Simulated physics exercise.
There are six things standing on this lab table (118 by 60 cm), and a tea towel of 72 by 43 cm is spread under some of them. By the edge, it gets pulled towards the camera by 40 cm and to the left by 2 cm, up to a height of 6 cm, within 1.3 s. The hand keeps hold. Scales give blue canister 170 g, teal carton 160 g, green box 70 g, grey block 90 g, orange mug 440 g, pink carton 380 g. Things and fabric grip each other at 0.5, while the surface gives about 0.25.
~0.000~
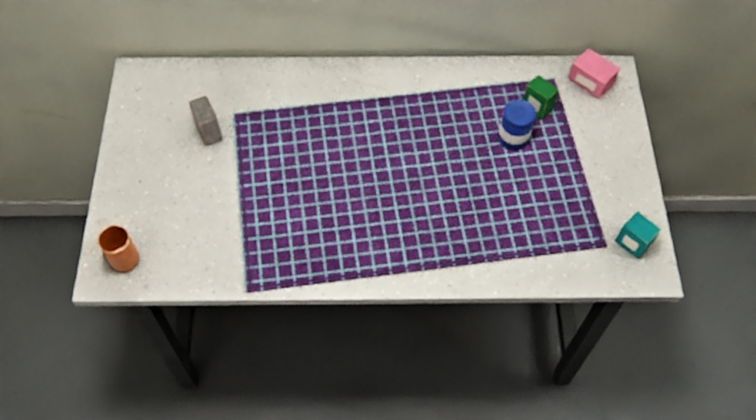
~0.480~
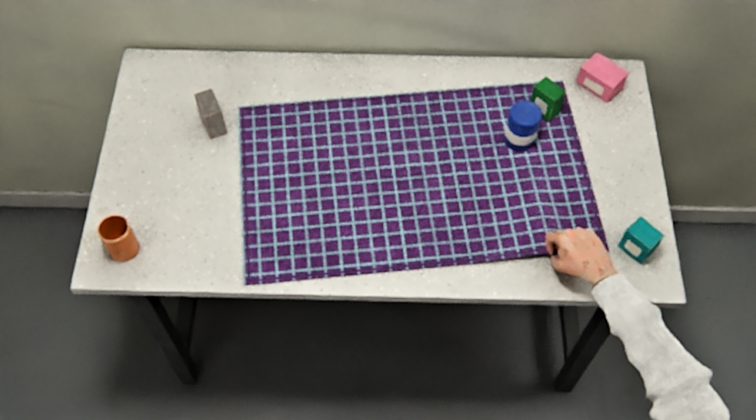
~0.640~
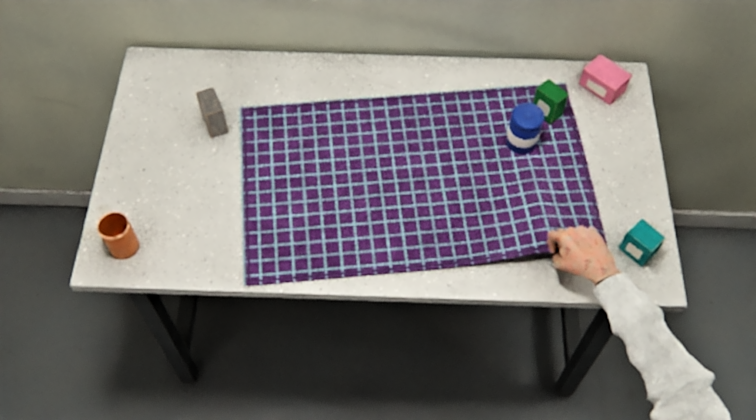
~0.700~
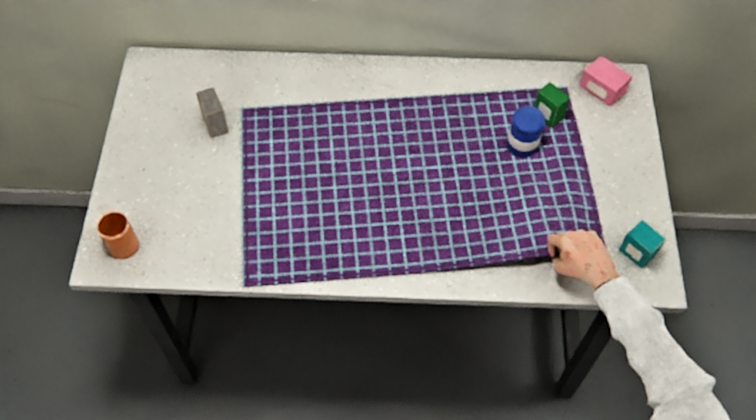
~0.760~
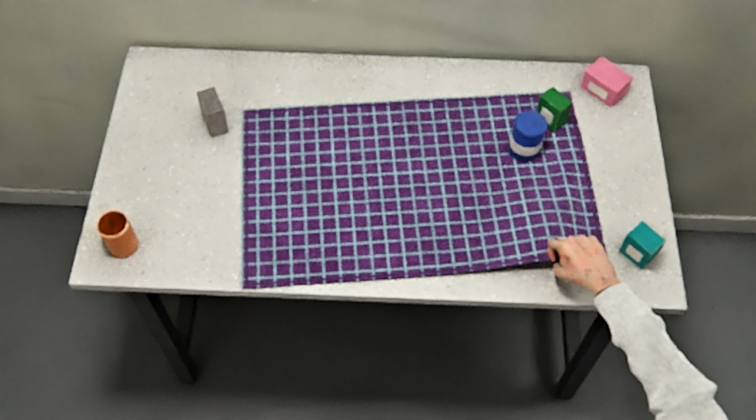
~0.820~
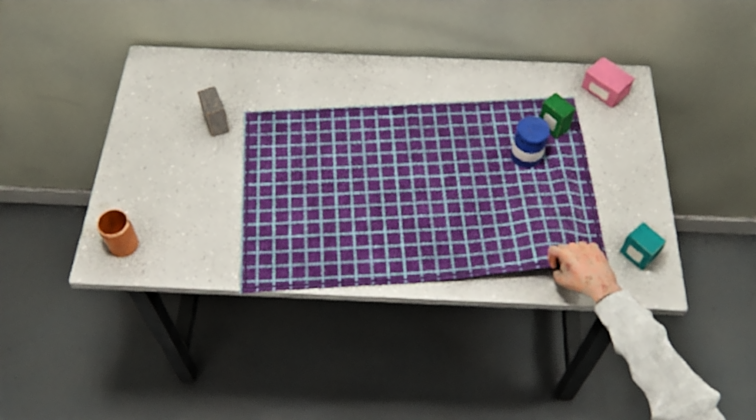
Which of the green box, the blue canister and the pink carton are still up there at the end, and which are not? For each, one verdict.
One by one: The green box won't stay, the blue canister won't stay, the pink carton won't leave.
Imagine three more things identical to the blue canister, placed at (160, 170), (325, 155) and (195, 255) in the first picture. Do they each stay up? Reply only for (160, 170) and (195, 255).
Going through them in turn, one survives up there and then one survives up there.
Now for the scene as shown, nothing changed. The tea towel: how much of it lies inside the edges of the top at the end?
Near 0 in a hundred.
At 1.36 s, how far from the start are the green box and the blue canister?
Green box 25 cm, blue canister 25 cm.
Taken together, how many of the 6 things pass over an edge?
That works out to 2 of them.
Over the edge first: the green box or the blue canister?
That's the blue one.
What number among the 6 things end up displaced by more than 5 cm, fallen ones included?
The count is 2.
By 1.1 s, 85 % of the tea towel is still over the top; green box 14 cm off its start, blue canister 14 cm off its start.
By 1.4 s, 60 % of the tea towel is still over the top; green box 26 cm off its start, blue canister 26 cm off its start.
By 1.6 s, 30 % of the tea towel is still over the top; blue canister 37 cm off its start at (548, 283), green box 37 cm off its start at (577, 250).
By 1.9 s, 0 % of the tea towel is still over the top; blue canister over the edge, green box 53 cm off its start.
By 3.5 s, 0 % of the tea towel is still over the top; blue canister over the edge, green box over the edge, pink carton 0 cm off its start at (610, 75).
